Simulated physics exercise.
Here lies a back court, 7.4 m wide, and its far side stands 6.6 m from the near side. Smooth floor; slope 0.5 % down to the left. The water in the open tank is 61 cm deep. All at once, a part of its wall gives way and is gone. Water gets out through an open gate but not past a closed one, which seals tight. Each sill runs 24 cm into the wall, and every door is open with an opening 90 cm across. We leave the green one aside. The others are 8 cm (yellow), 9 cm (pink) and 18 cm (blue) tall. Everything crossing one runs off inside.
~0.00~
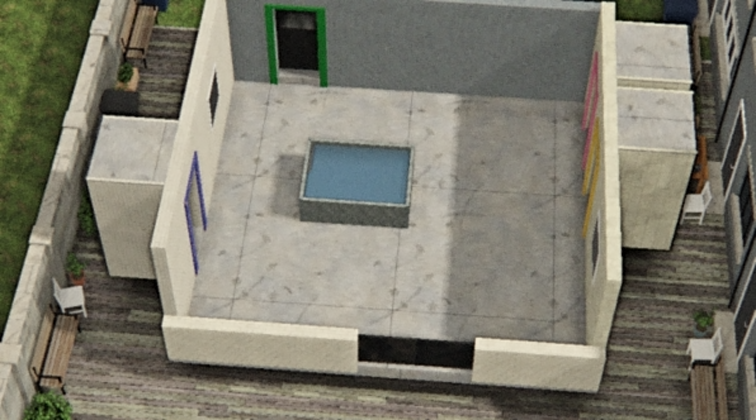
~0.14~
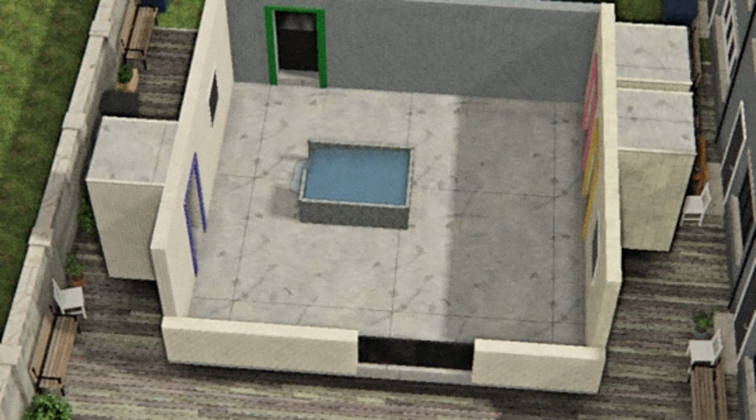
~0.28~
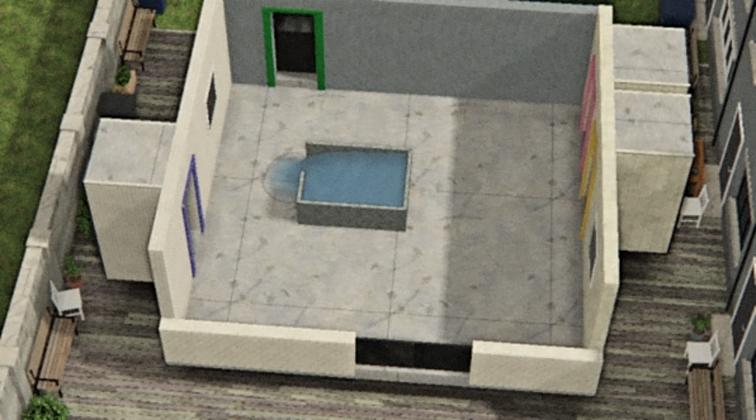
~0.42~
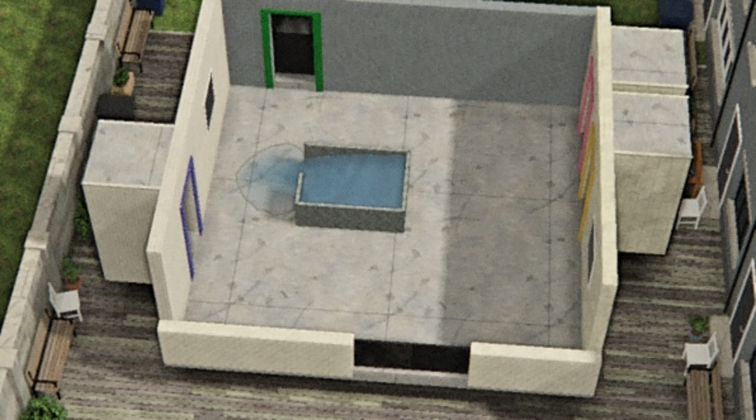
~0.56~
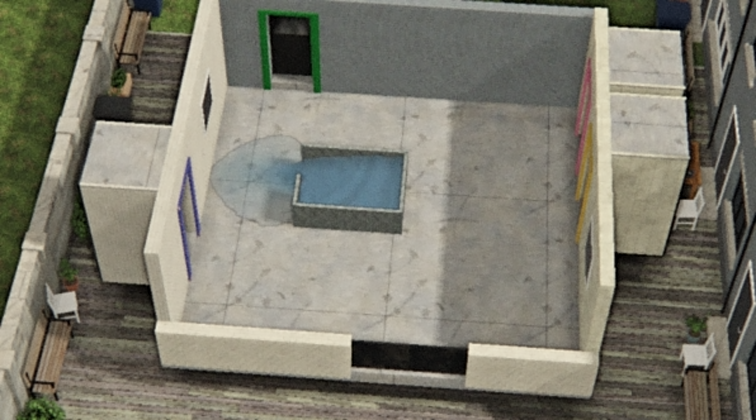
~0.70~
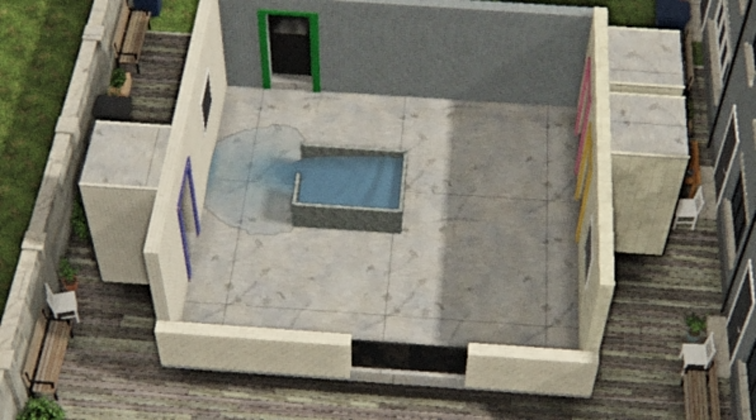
At first, a raised open tank of blue water sits whole and still in the middle of a walled court with a pale floor. Then its left wall gives way, and water pours out through the gap, spreading leftward across the floor in a widening, rounded sheet, while the green door behind stays dry.
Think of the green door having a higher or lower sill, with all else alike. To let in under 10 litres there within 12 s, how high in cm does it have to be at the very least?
At least roughly 9.5 cm.
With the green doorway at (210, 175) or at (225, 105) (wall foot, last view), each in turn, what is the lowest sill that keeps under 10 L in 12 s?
Around 27 and 22 cm respectively.
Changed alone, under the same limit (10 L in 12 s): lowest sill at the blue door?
At blue, about 4.5 cm.
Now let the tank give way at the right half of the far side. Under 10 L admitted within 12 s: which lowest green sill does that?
Some 5.5 cm.
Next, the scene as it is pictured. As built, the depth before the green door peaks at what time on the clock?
The depth peaks at about 3.4 seconds.
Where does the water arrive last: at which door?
Yellow.
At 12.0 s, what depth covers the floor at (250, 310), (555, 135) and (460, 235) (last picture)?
The depths come to about 4, 4 and 3 cm.
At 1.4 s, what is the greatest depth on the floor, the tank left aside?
Up to some 34 centimetres, I'd say.
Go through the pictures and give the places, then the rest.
In the first picture, the open tank at (358, 174) is whole and still, 61 cm deep; the green door at (297, 51) is dry.
In the second picture, the front is at (295, 189), 0.3 m from the gap at (309, 171); 0.2 m2 of floor is wet, 61 cm left at the back.
In the third picture, water pours out at (307, 174) and has run 0.8 m, to (267, 182); about 9 cm deep outside, 61 cm at the back.
In the fourth picture, the front is at (241, 182), 1.3 m from the gap at (306, 176); 1.6 m2 of floor is wet, 61 cm left at the back.
In the fifth picture, water pours out at (303, 176) and has run 1.8 m, to (213, 177); about 4 cm deep outside, 60 cm at the back.
In the sixth picture, the front is at (216, 147), 1.9 m from the gap at (303, 176); 3.5 m2 of floor is wet, 54 cm left at the back; the green door at (290, 56), 2.5 m from the gap, is still 1.4 m from the nearest water.
After 1.4 s water covers 10 % of the floor, deepest (34 cm) near (299, 180); it has not reached the green door.
After 3.0 s water covers 25 % of the floor, deepest (27 cm) near (226, 95); 12 cm at the green door, 0 litres in over its 21 cm sill.
After 12.0 s water covers 100 % of the floor, deepest (7 cm) near (225, 102); 5 cm at the green door, 0 litres in over its 21 cm sill.
At the green door as built, the water arrived by 2.0 s and peaked near 12 cm at 3.4 s.
Run again over the same 12 s with other heights there, 19 litres in over 8 cm, 4 litres over 11 cm. The limit of 10 litres is kept from about 9.5 cm up.
